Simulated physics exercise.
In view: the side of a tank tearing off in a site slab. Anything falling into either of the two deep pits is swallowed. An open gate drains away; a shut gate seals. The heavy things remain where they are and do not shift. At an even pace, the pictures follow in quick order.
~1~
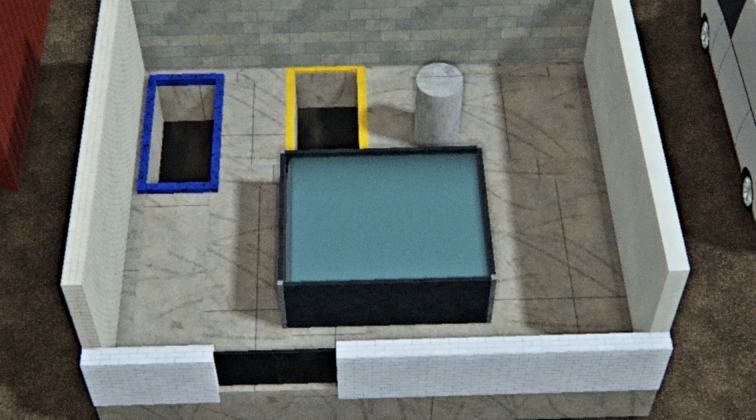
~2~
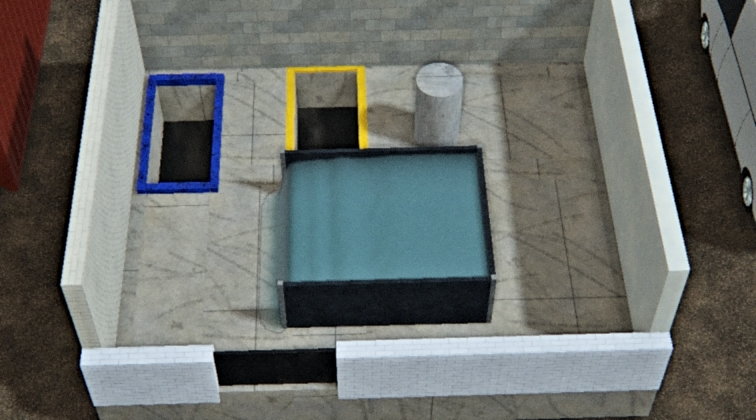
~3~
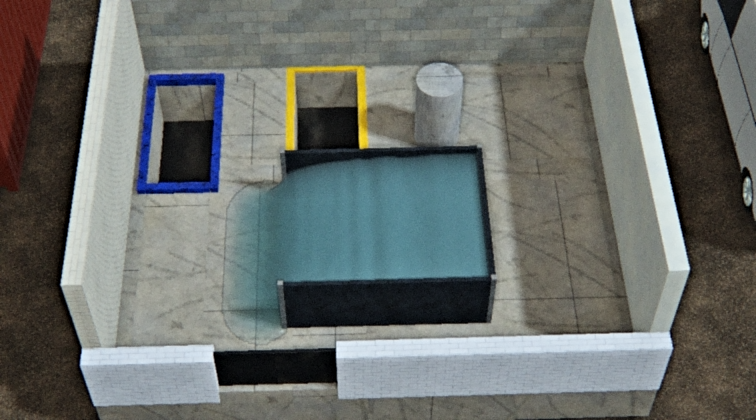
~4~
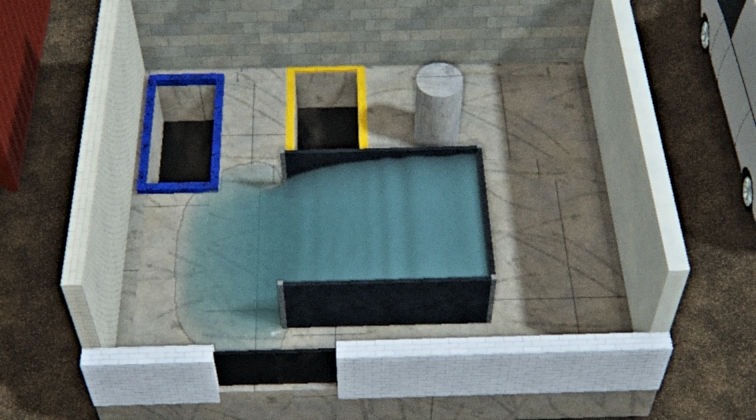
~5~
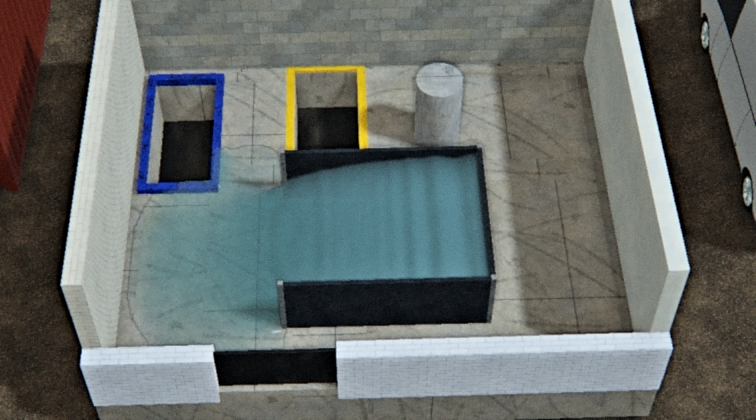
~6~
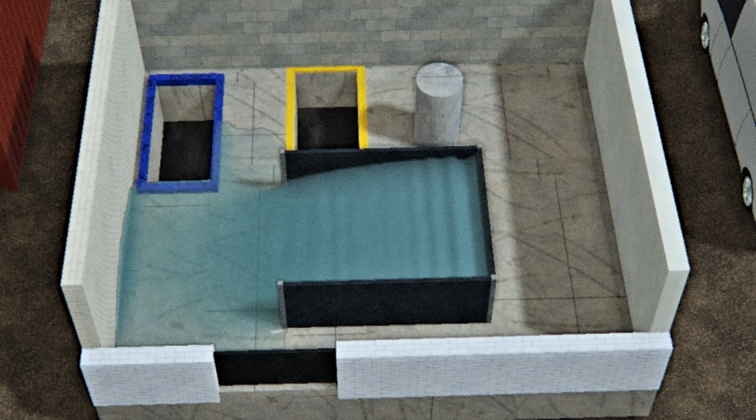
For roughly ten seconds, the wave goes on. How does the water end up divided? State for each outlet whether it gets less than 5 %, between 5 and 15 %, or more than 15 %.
Result: The gate will not reach five per cent; the blue pit will not stay within fifteen per cent; the yellow pit will not stay within fifteen per cent.
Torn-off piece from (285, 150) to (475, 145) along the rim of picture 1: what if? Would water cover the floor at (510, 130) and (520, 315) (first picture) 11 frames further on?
As listed: Flooded, not flooded.
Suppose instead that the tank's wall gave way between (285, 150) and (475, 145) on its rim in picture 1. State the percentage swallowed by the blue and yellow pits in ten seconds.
In percent: Blue 0, yellow 65.
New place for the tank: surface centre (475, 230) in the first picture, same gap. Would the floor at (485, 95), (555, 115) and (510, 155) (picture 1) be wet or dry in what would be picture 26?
Location one: Bone dry; location two: Bone dry; location three: Bone dry.
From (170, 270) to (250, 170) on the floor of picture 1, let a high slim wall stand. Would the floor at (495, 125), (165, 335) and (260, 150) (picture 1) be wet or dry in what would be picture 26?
Result in the order given: Unaffected, drowned, drowned.
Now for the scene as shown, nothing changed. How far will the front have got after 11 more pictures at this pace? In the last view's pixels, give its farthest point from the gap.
At roughly (145, 78).
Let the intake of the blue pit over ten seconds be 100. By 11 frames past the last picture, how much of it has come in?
Approximately 35 in a hundred, I reckon.
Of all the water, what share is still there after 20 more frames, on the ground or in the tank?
I'd put it near 80 %.
A moment on, water covers 35 % of the floor; the gate 0 %, the blue pit 2 %, the yellow pit 0 %.
Next, water covers 35 % of the floor; the gate 0 %, the blue pit 9 %, the yellow pit 0 %.
Then, water covers 55 % of the floor; the gate 0 %, the blue pit 19 %, the yellow pit 2 %.
Later, water covers 85 % of the floor; the gate 0 %, the blue pit 24 %, the yellow pit 10 %.
In the end, water covers 95 % of the floor; the gate 0 %, the blue pit 25 %, the yellow pit 21 %.
